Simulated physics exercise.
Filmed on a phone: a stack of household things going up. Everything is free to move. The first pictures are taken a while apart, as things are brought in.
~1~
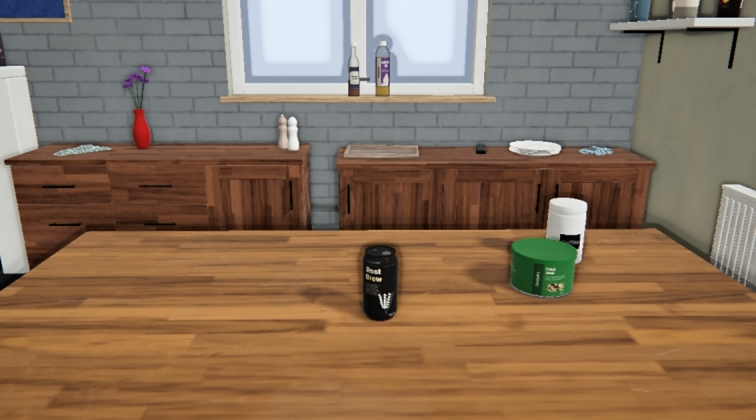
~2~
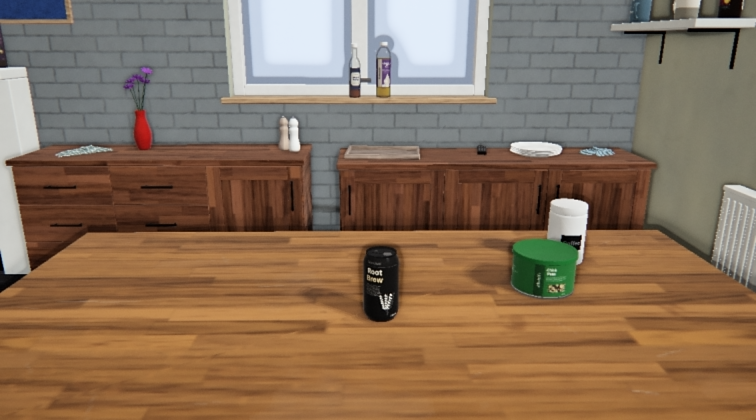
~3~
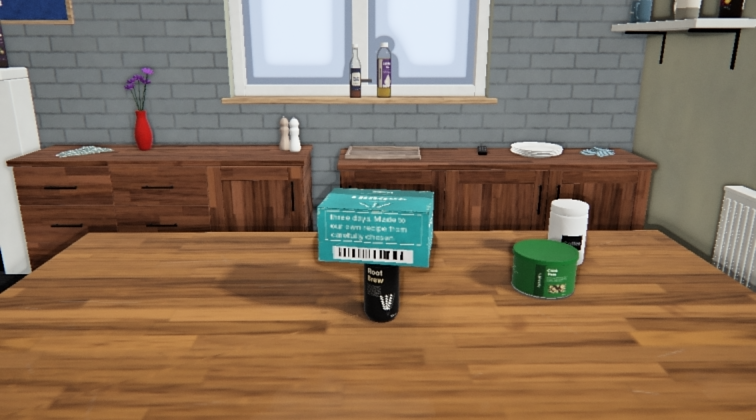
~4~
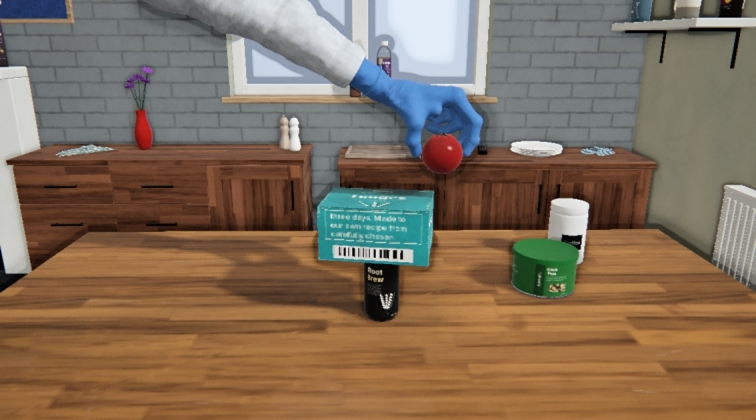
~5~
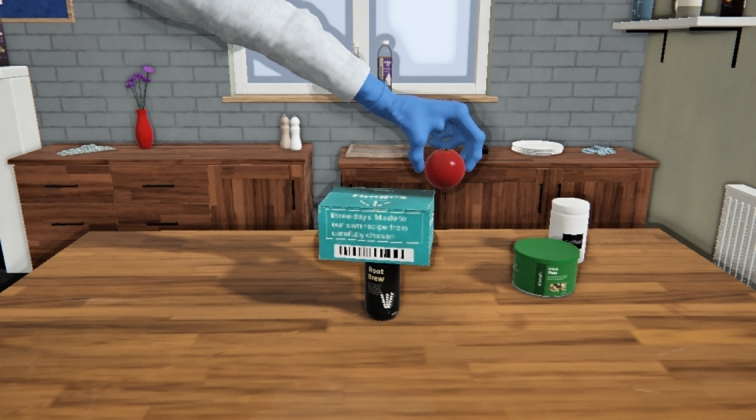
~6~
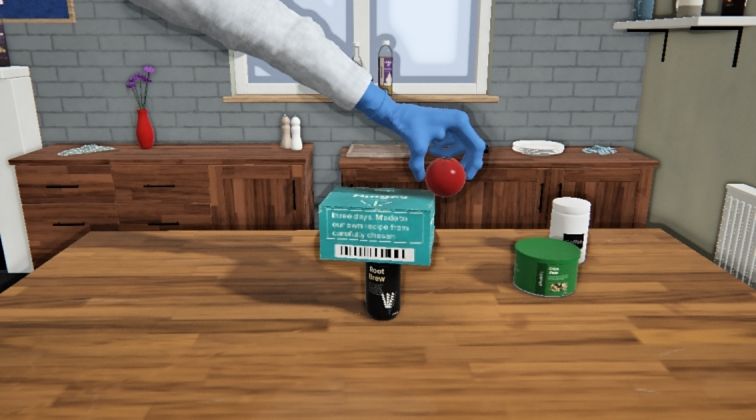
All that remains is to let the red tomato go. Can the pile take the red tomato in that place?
As it turns out, it gives way.
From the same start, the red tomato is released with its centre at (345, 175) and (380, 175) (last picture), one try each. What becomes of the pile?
In the first case it loses its balance; in the second case it holds.
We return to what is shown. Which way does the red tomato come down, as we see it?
It goes to the right.
Then, 0.30 s on from there, red tomato now fallen.
Then, 0.40 s on from there, things are still on the move.
Then, 1.80 s on from there, nothing new.
In the end, fallen, red tomato; the other 4 unmoved. At the end, from the last picture's camera, red tomato near (481, 298). The pile loses its balance.
